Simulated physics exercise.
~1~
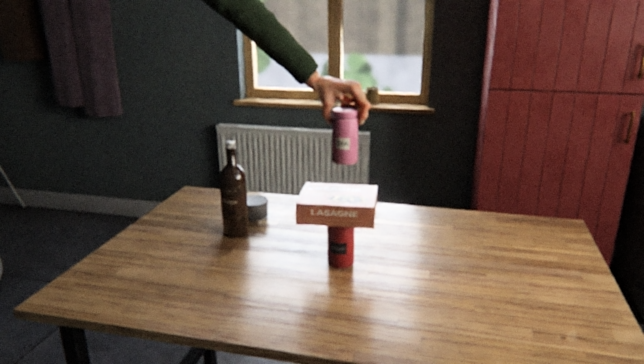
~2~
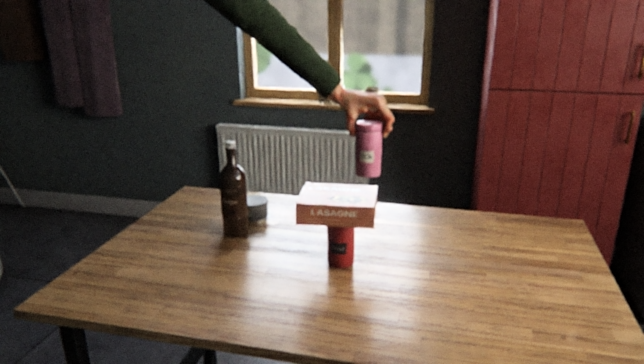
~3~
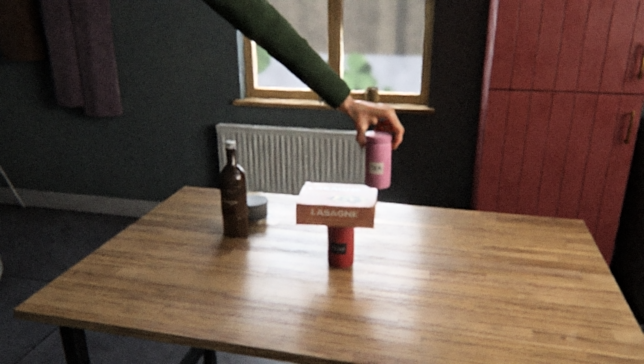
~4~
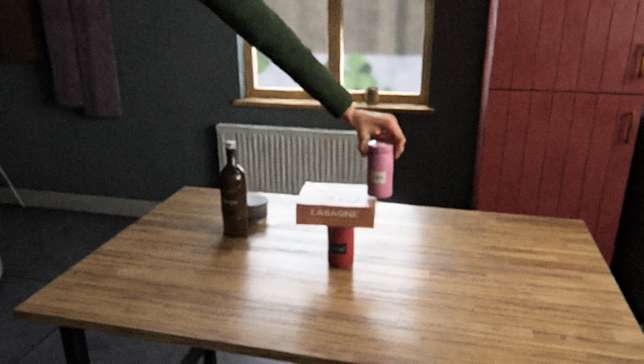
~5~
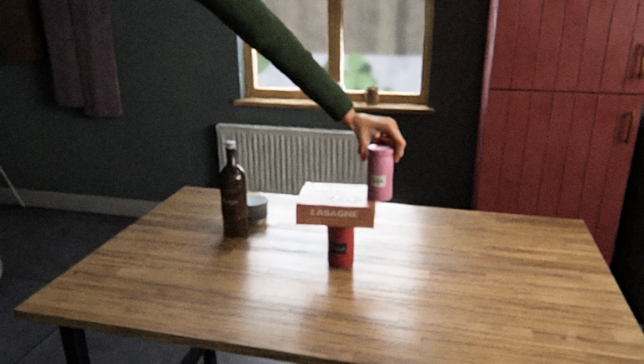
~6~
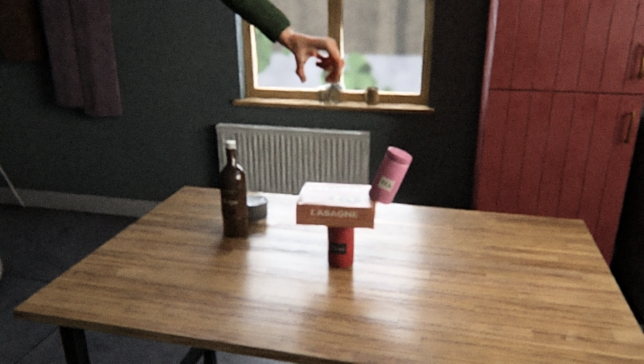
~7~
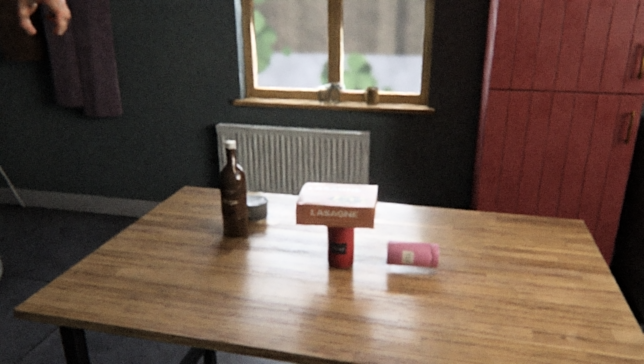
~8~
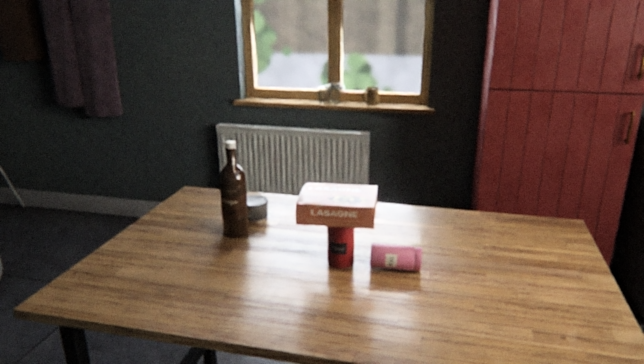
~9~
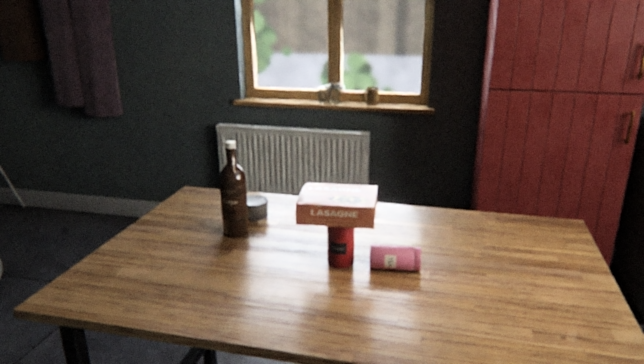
A pink jar, released by a hand at the orange packet's right edge, topples onto the table.
